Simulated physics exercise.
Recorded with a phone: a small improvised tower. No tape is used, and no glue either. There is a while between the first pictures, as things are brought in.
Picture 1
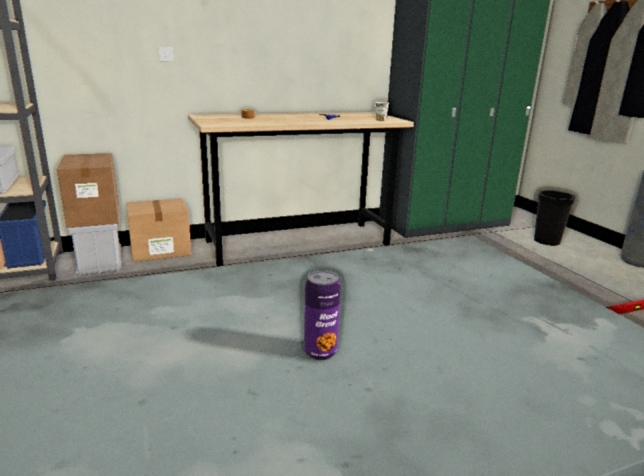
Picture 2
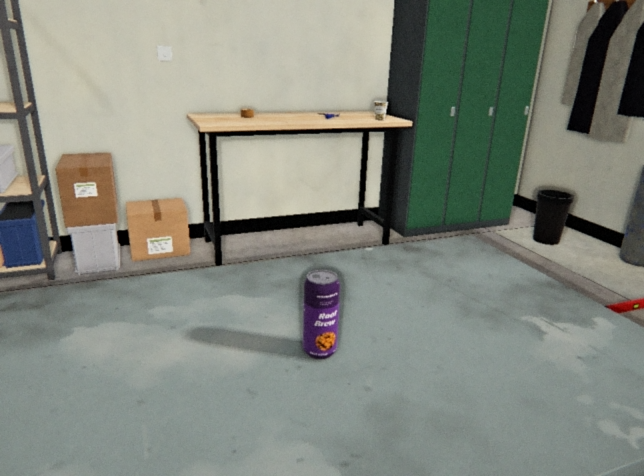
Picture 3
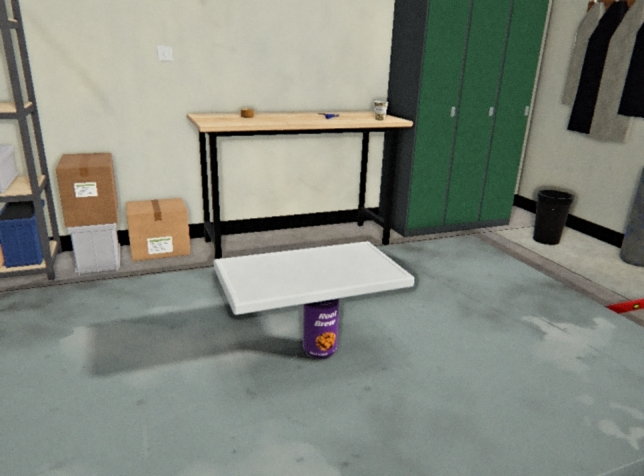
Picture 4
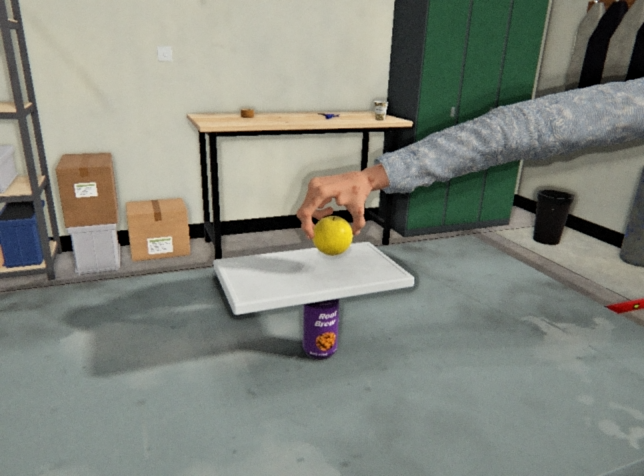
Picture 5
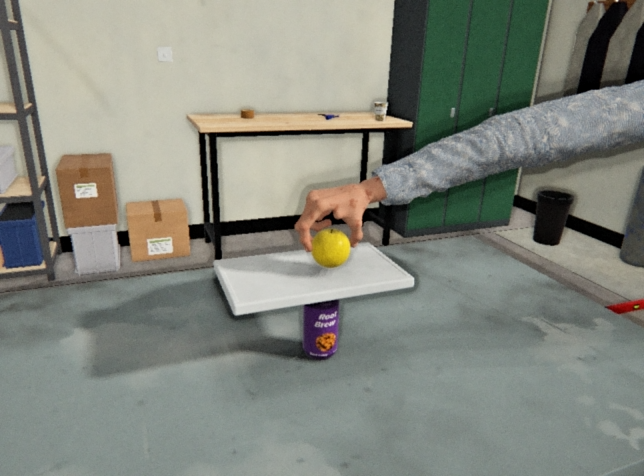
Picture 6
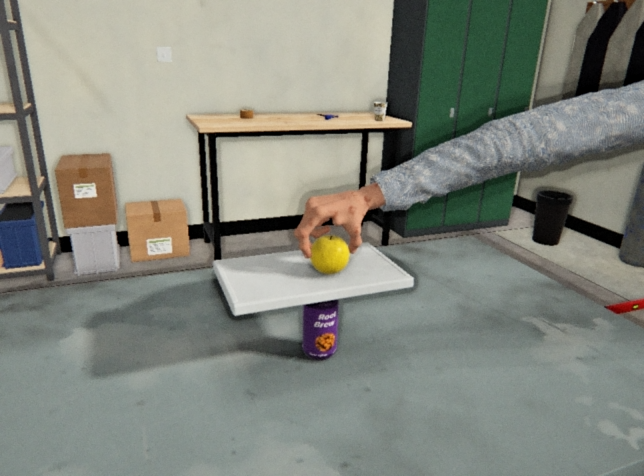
In a storage room with green lockers, a purple can stands alone on a grey surface, then a white board appears balanced on top; a hand reaches in from the right and lowers a yellow apple onto the board.
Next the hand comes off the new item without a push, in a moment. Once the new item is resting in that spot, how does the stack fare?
The stack stays together.
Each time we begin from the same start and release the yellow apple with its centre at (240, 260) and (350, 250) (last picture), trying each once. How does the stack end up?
Result of try one is that it tips over, and of try two that it stays stable.
Then, 0.20 s past the last view, nothing moves.
Then, 0.50 s past the last view, yellow apple resting near (330, 255).
Finally, all 3 still in place. Final places as the last picture's camera would see them, yellow apple near (330, 255). The stack holds.
